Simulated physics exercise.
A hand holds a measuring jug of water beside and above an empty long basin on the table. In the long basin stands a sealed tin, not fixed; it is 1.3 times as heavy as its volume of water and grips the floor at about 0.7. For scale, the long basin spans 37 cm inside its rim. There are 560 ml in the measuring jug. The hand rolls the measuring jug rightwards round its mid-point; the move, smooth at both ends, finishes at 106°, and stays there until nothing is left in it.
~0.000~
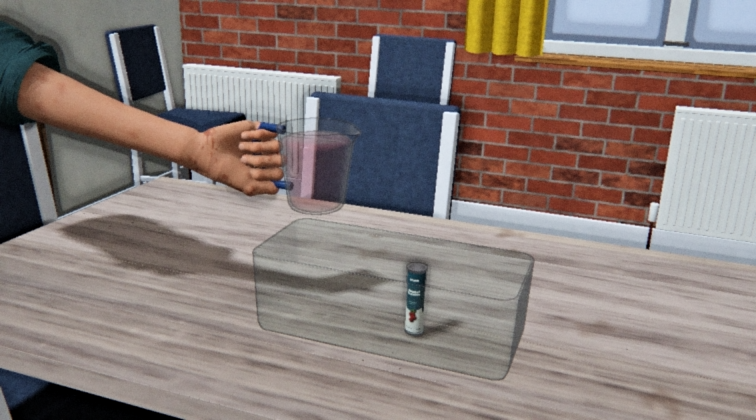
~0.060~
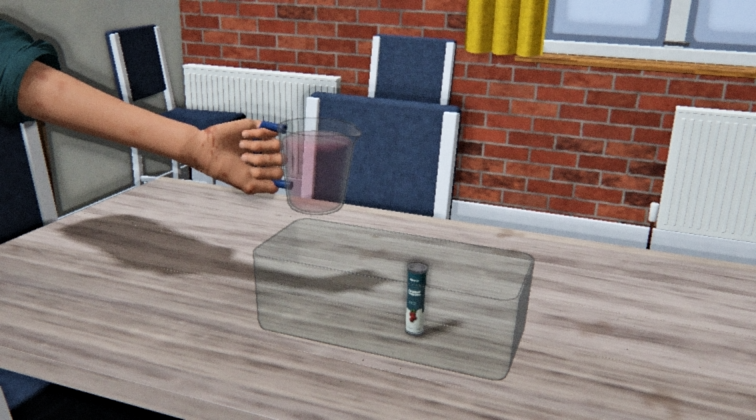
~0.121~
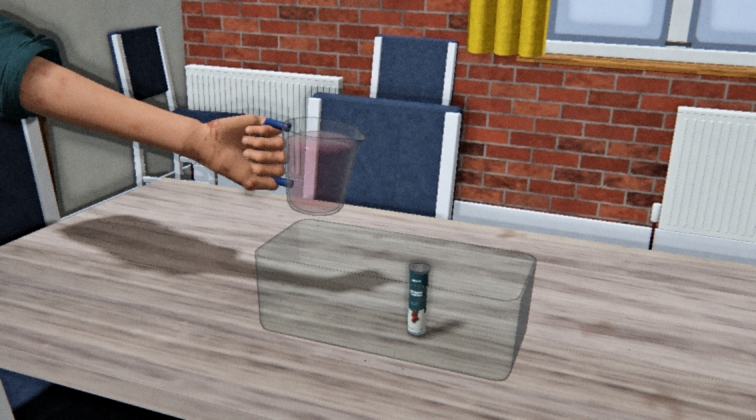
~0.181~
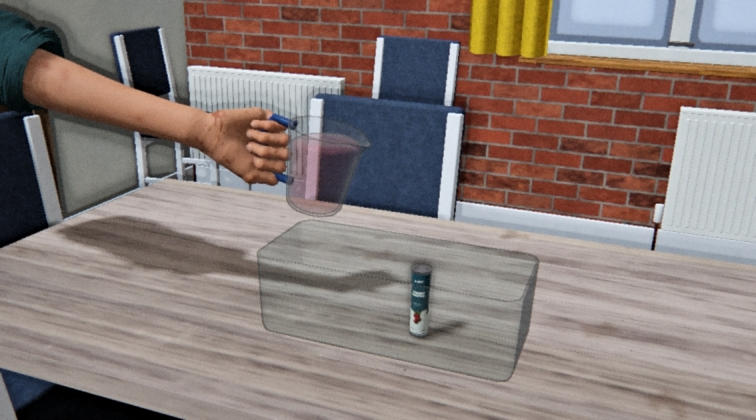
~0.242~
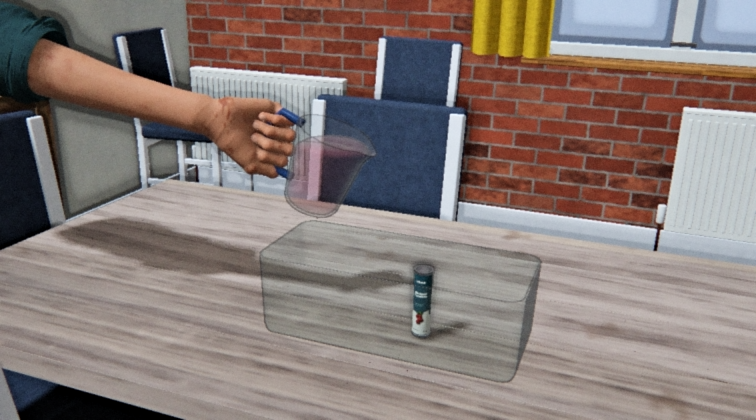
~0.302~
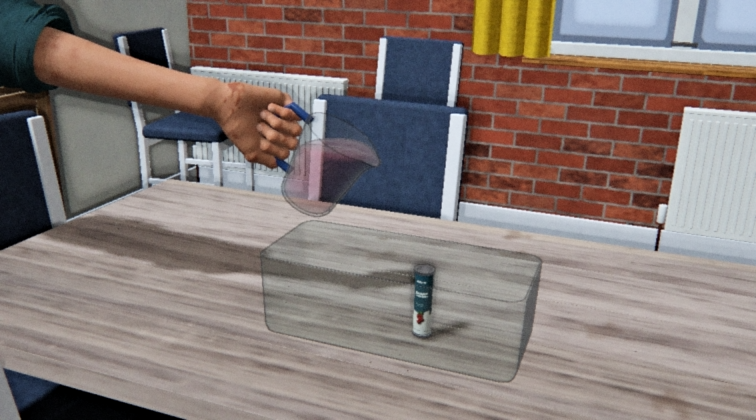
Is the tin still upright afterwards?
It topples.
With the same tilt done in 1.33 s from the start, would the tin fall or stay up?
Then it topples.
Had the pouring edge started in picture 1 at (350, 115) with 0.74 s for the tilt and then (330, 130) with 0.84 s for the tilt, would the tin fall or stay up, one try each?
First it falls; then it stays up.
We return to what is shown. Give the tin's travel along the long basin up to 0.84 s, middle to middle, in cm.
Some 4 cm.
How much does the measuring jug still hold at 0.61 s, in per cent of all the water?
About 56 per cent.
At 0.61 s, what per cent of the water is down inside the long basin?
Near 24 in a hundred.
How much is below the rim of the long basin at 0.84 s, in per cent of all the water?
About 82 per cent.
By 0.61 s the tilt is 88° and 55 per cent is still to pour; the tin stands where it began.
By 0.84 s the tilt is 106° and 10 per cent is still to pour; the tin leans 48°.
By 1.08 s the tilt is 106° and 0 per cent is still to pour; the tin lies on its side.
By 1.34 s the tilt is 106° and 0 per cent is still to pour; the tin lies on its side.
At rest the tin lies on its side.
